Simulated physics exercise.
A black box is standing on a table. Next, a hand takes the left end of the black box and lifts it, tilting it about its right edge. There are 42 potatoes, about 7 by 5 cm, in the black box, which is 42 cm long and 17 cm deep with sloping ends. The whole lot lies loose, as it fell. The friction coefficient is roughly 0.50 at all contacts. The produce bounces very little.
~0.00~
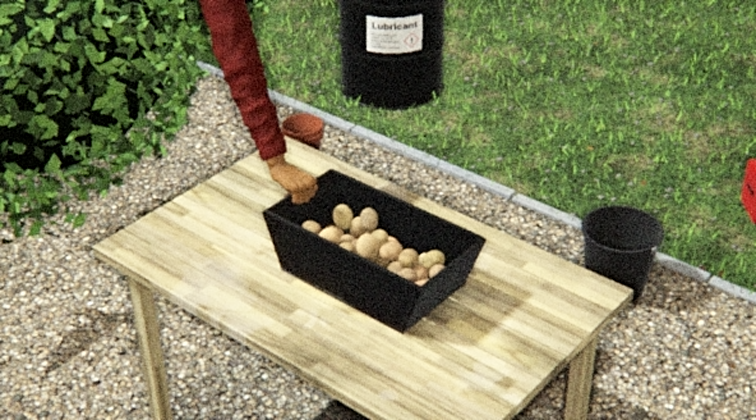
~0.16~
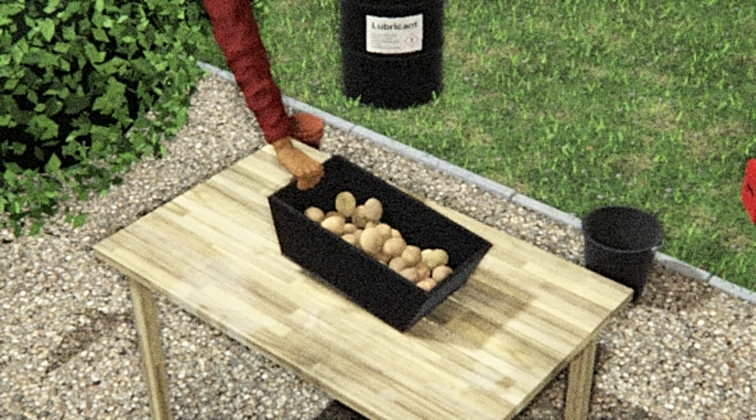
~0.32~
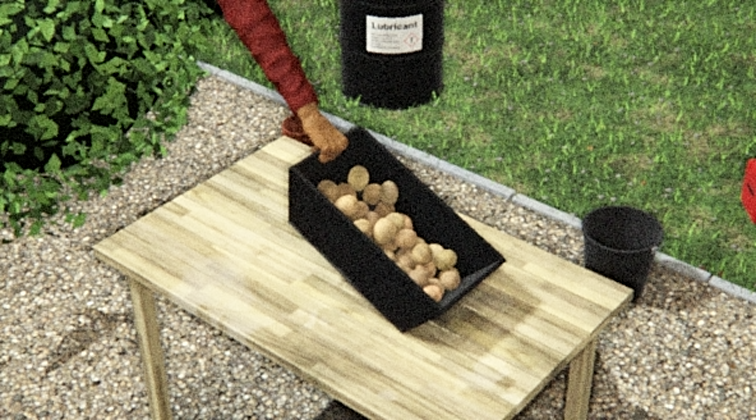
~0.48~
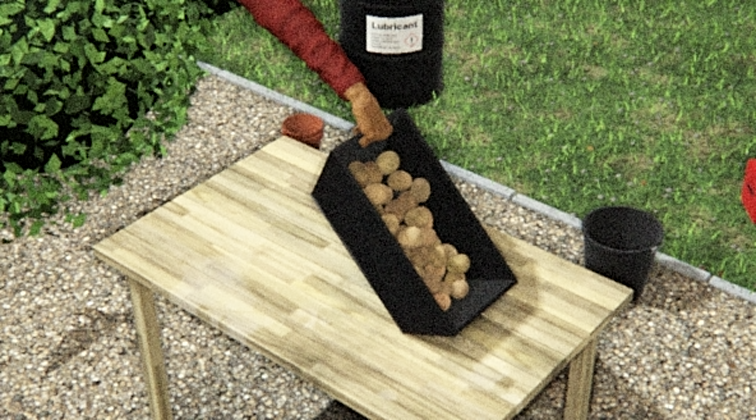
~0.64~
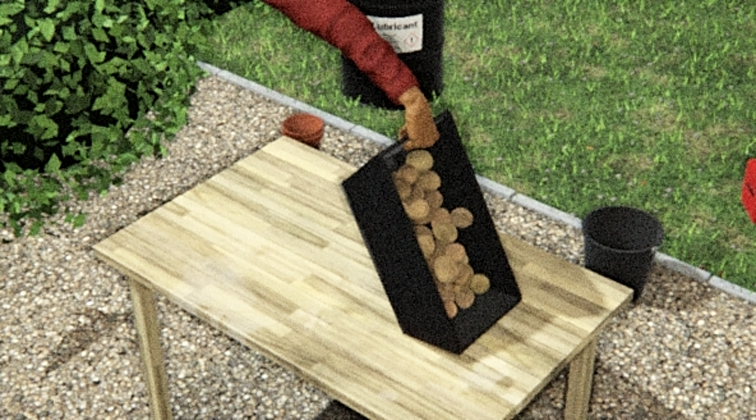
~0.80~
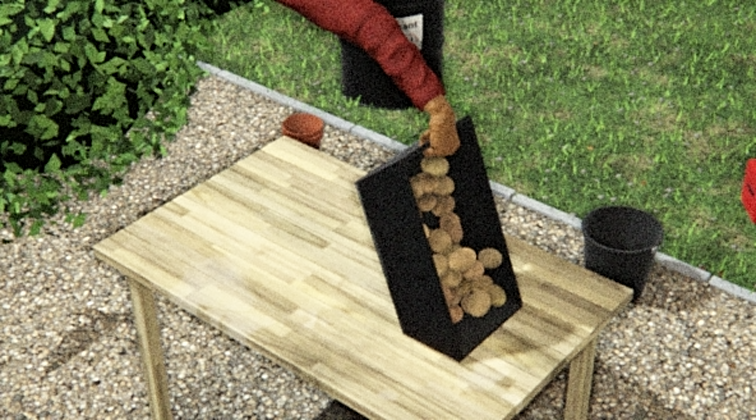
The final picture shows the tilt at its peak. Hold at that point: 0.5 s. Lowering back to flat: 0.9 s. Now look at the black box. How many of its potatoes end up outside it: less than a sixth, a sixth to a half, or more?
It spills one sixth to one half.
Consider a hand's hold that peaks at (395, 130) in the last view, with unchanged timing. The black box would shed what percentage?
Black box: 0 %.
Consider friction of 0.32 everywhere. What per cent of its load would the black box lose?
Then the black box sheds 30 per cent of its load.
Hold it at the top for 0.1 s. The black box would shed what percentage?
The black box would shed 20 percent of its load.
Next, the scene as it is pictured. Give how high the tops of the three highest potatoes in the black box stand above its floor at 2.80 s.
It reaches close to 14 cm.
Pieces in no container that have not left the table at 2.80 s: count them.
Roughly 8.
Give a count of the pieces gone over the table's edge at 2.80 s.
Piece count: Some 4.
After 1.12 s, tilt 69°; the black box is down by 7 of 42.
After 1.52 s, tilt 59°; the black box is down by 11 of 42.
After 2.08 s, tilt 3°; the black box is down by 12 of 42.
Final count (at 2.80 s), the black box is down by 13 of 42. Asked share, 13 of 42, 31 per cent.
